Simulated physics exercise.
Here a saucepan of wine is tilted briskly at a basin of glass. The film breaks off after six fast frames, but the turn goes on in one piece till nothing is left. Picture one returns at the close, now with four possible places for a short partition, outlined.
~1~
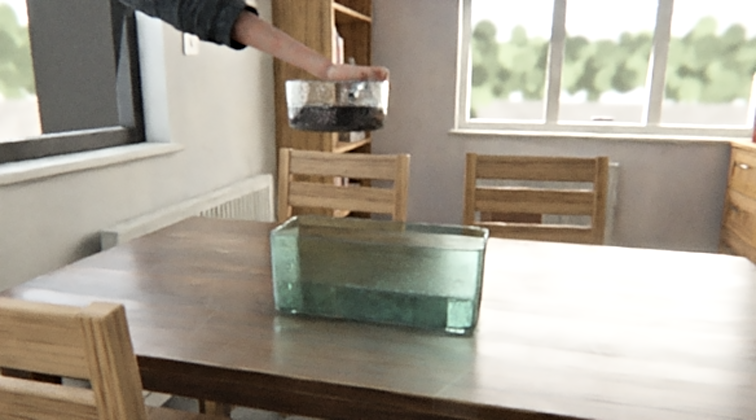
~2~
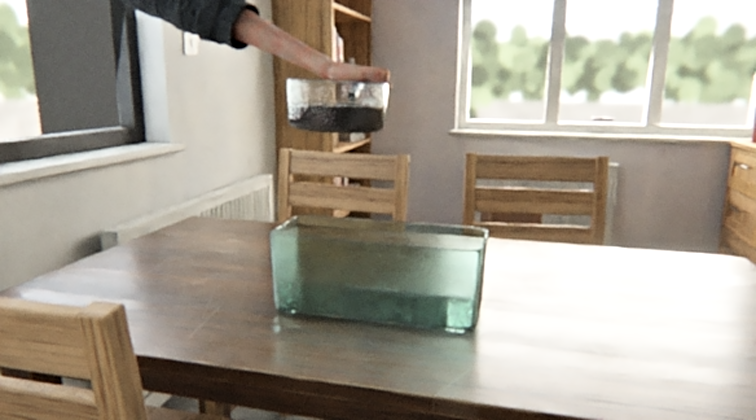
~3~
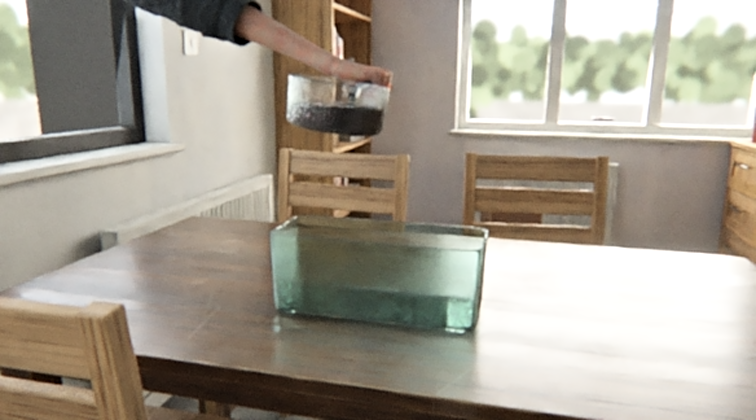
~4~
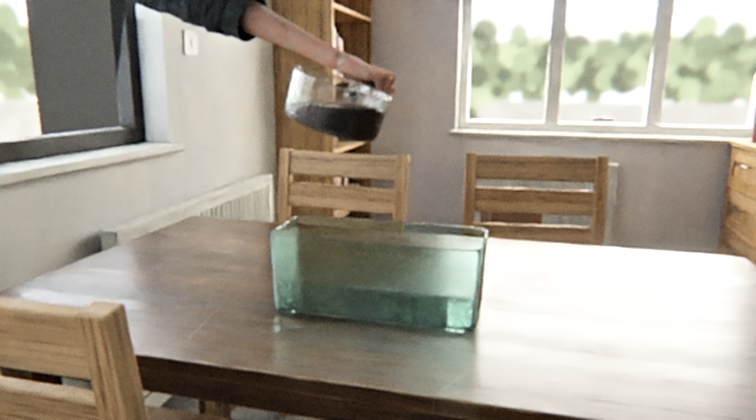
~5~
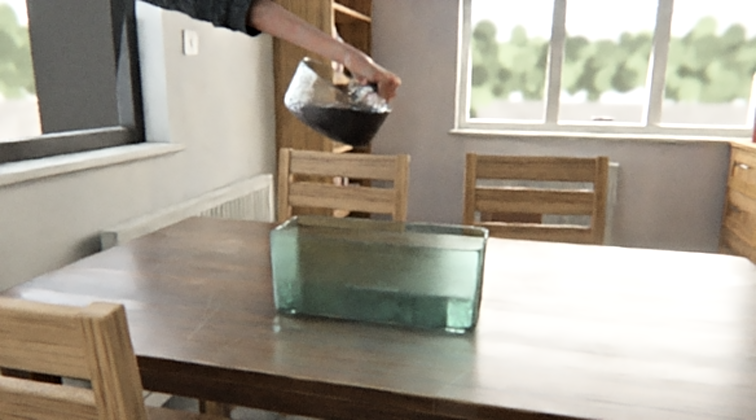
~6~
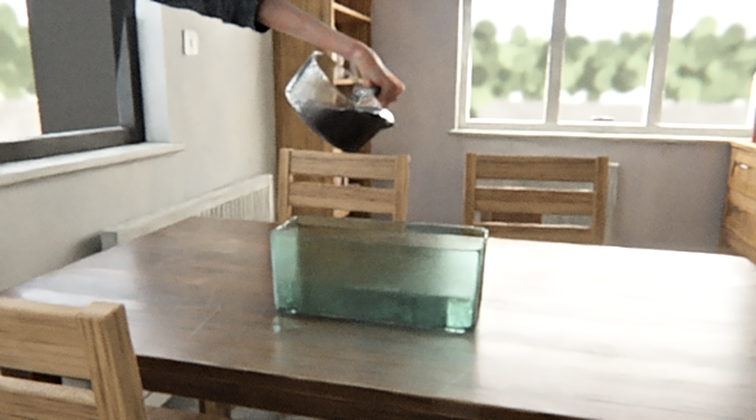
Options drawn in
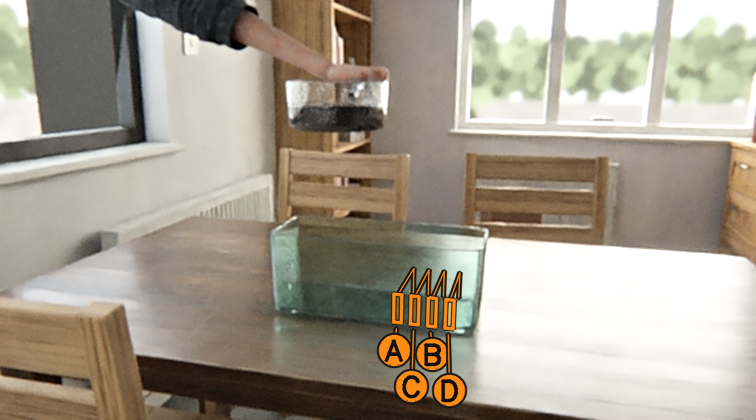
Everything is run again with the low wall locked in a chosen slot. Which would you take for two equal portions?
A.
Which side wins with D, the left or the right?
More ends on the left.
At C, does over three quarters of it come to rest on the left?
No, it does not.
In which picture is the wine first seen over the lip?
Picture 6.
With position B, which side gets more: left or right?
More ends on the left.
In orange, A at (396, 328); B at (430, 332); C at (413, 330); D at (448, 334).
With A, about 45 % ends left of the wall and 54 % right of it.
With B, about 91 % ends left of the wall and 6 % right of it; 3 % is lost outside.
With C, about 69 % ends left of the wall and 29 % right of it.
With D, about 89 % ends left of the wall and 8 % right of it; 3 % is lost outside.
